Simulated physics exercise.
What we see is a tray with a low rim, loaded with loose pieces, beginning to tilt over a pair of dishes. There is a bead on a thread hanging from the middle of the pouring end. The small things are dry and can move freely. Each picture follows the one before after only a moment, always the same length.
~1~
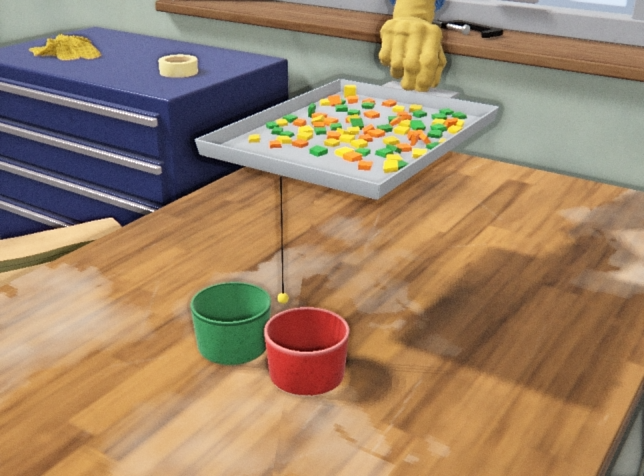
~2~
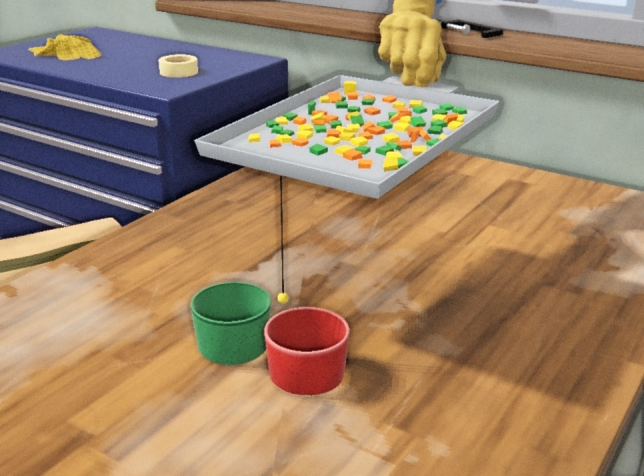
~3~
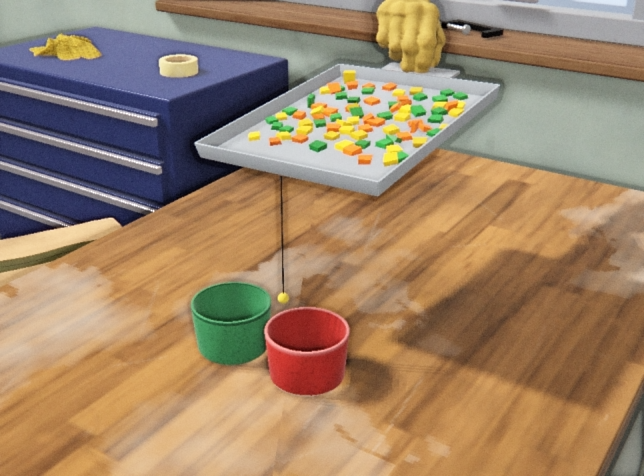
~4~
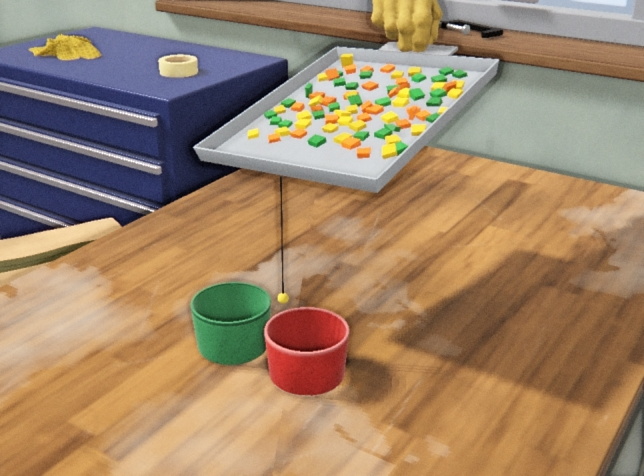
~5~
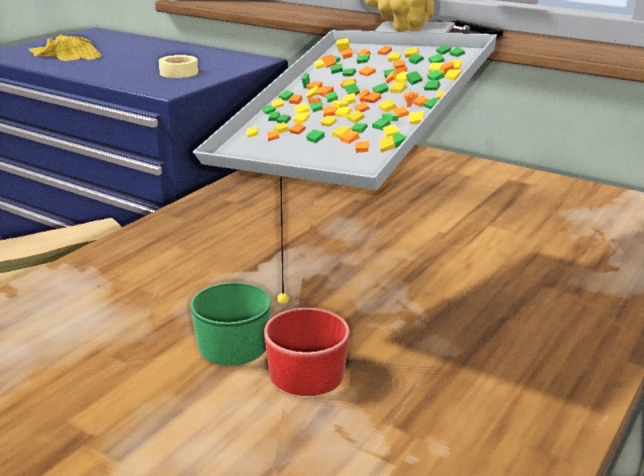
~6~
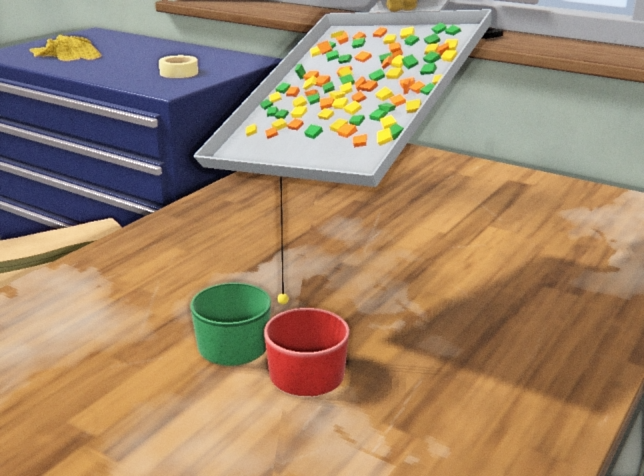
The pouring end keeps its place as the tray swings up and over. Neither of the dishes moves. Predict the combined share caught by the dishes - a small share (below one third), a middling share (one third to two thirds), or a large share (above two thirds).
A middling share, one third to two thirds.
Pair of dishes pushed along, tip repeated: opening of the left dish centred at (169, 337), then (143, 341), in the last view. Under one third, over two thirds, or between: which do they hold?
First: Under a third; second: Under a third.
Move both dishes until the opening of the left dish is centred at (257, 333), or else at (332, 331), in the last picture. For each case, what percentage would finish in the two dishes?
10, then 0 %.
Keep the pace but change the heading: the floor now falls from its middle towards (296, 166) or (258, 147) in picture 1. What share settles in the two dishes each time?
30 %, give or take, and then 40 %.
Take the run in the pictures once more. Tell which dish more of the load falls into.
The winner: The left side.
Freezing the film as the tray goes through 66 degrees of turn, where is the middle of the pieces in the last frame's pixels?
Somewhere about (251, 142).
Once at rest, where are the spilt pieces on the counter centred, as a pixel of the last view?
(152, 350), about.
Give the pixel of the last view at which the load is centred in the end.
Near (210, 345), more or less.
Soon, tray tipped steeply; nearly all on the tray; a stray few in the air.
A while on, tray tipped past a quarter turn; about a quarter on the tray; a stray few in the right dish; about a quarter in the left dish; about a quarter outside both; about a quarter in the air.
Towards the end, tray tipped past a quarter turn; a stray few in the right dish; about half in the left dish; about half outside both.
Finally, tray tipped past a quarter turn; a stray few in the right dish; about half in the left dish; about half outside both.
